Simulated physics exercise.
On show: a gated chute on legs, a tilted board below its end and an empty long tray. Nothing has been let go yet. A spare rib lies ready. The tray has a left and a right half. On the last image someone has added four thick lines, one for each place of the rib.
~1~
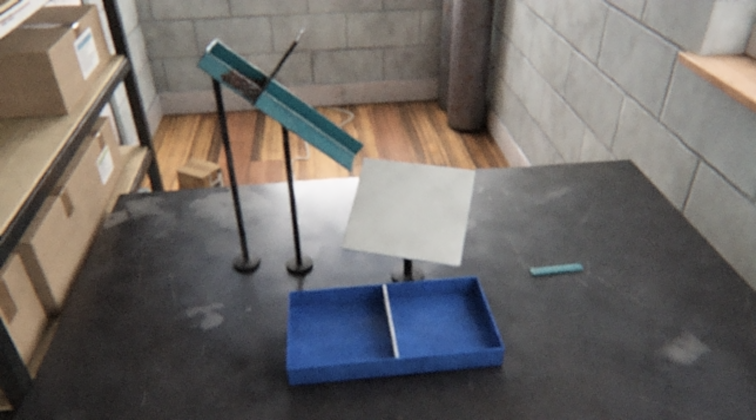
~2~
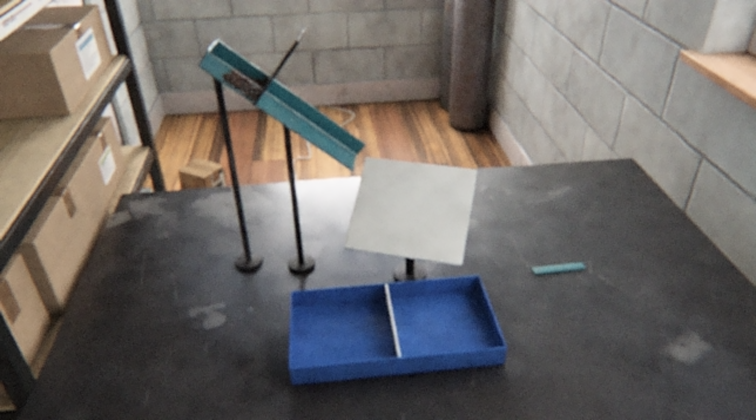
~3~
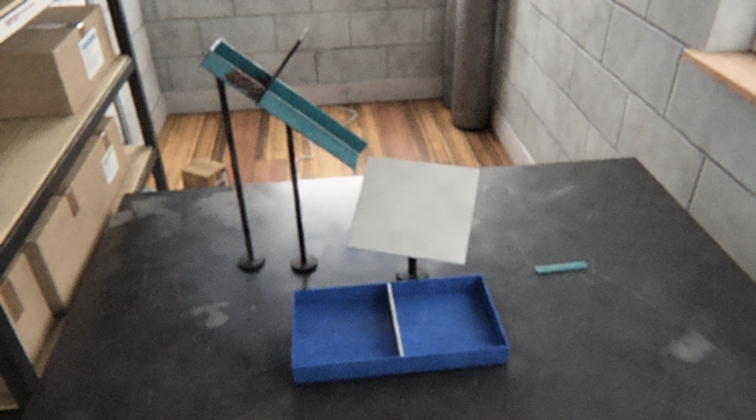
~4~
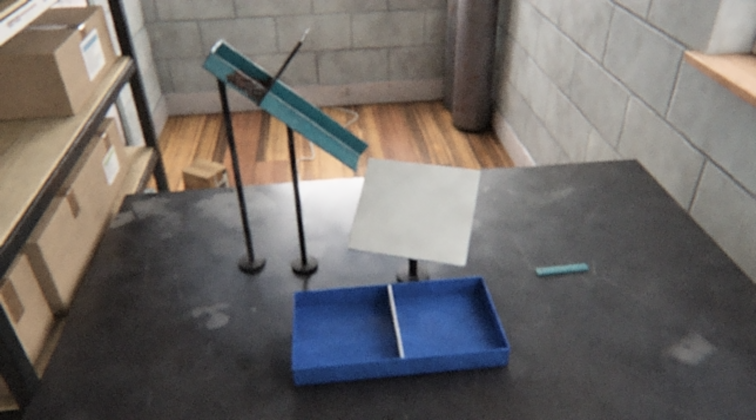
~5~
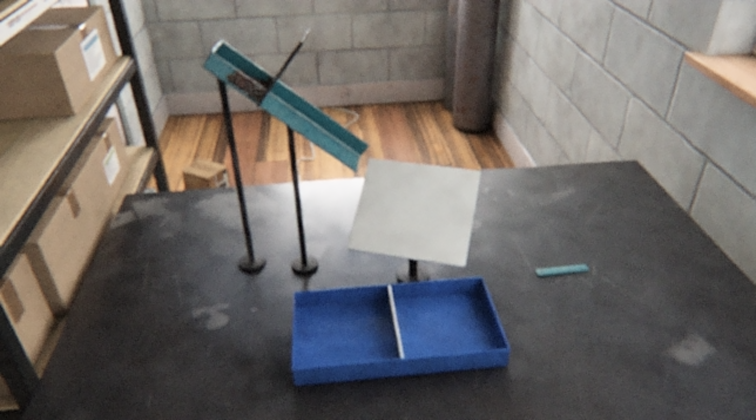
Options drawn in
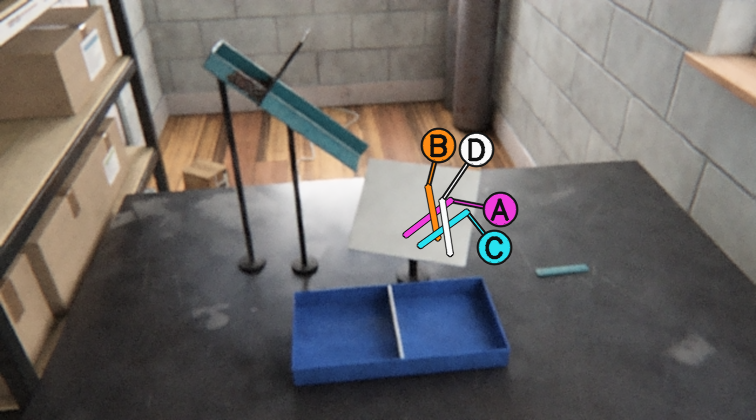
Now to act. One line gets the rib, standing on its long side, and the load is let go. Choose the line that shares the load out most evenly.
Take C.
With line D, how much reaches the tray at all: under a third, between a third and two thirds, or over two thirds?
It is over two thirds.
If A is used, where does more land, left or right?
Left.
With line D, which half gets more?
The right half.
On the marked copy, line A from (450, 200) to (406, 234); line B from (428, 186) to (437, 237); line C from (466, 212) to (420, 245); line D from (442, 200) to (450, 253).
With A, of what is caught, all but a few in the left half, a small share in the right.
With B, of what is caught, a small share in the left half, the bulk in the right.
With C, of what is caught, close to half in the left half, close to half in the right.
With D, of what is caught, a small share in the left half, the bulk in the right.
